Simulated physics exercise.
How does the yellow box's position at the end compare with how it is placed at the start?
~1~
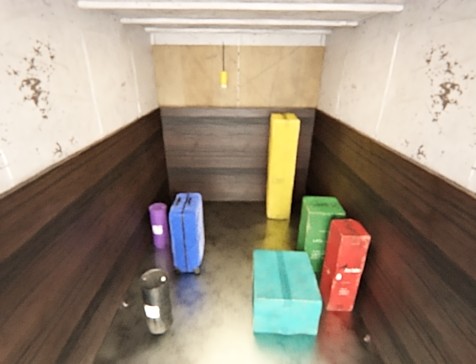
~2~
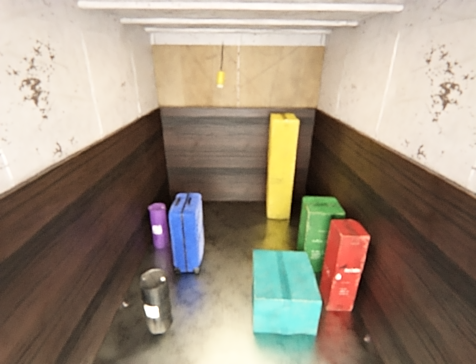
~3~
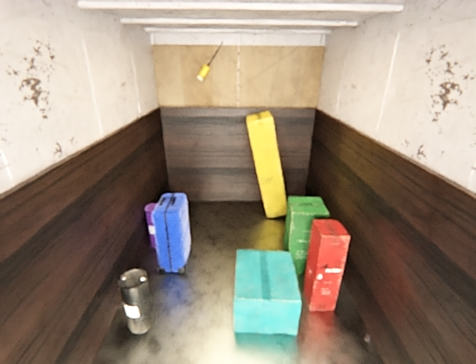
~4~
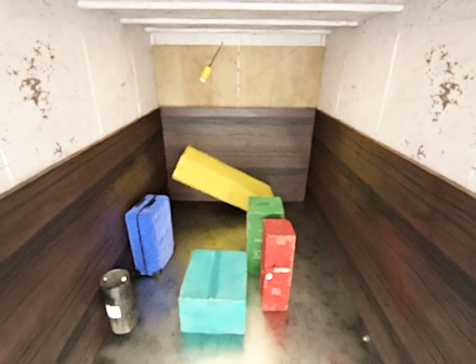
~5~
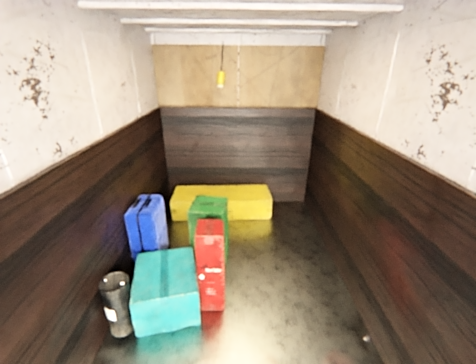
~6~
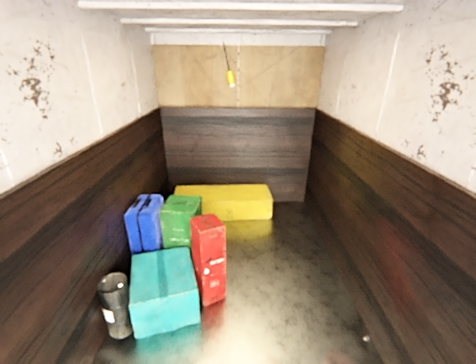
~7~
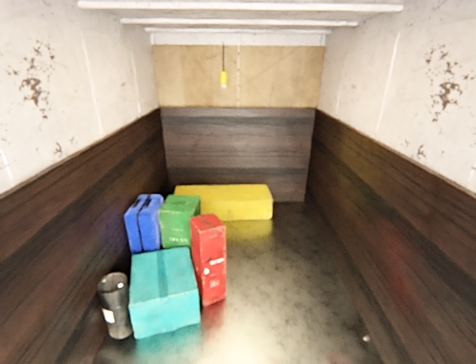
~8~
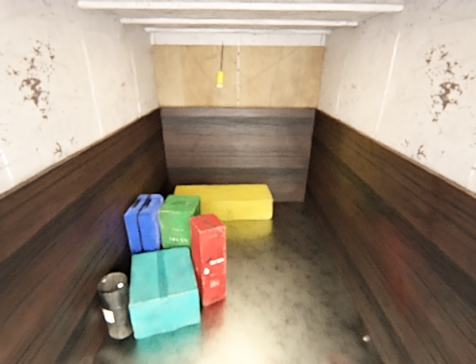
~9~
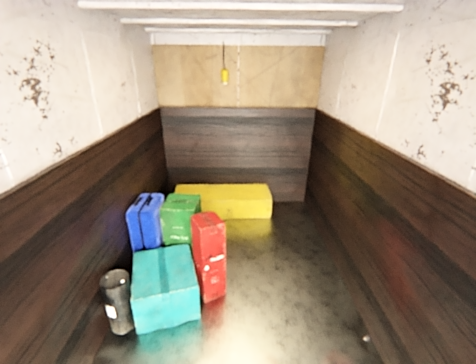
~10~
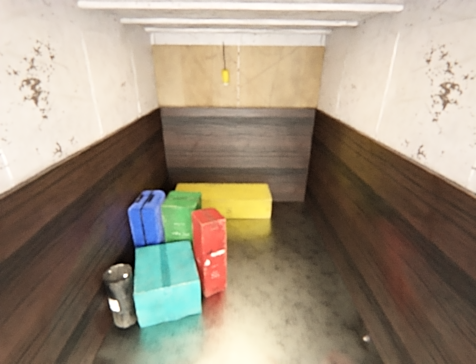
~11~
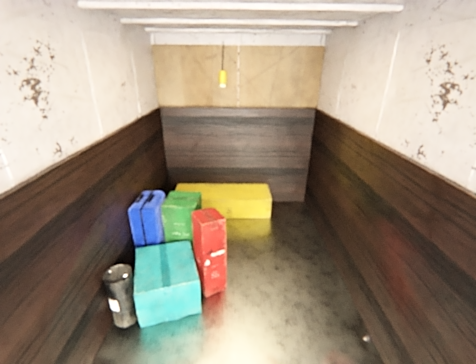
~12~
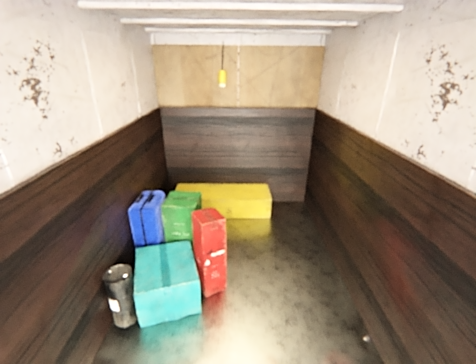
At the start the yellow box stands upright near the back wall, but by the end it is lying on its side across the floor there.
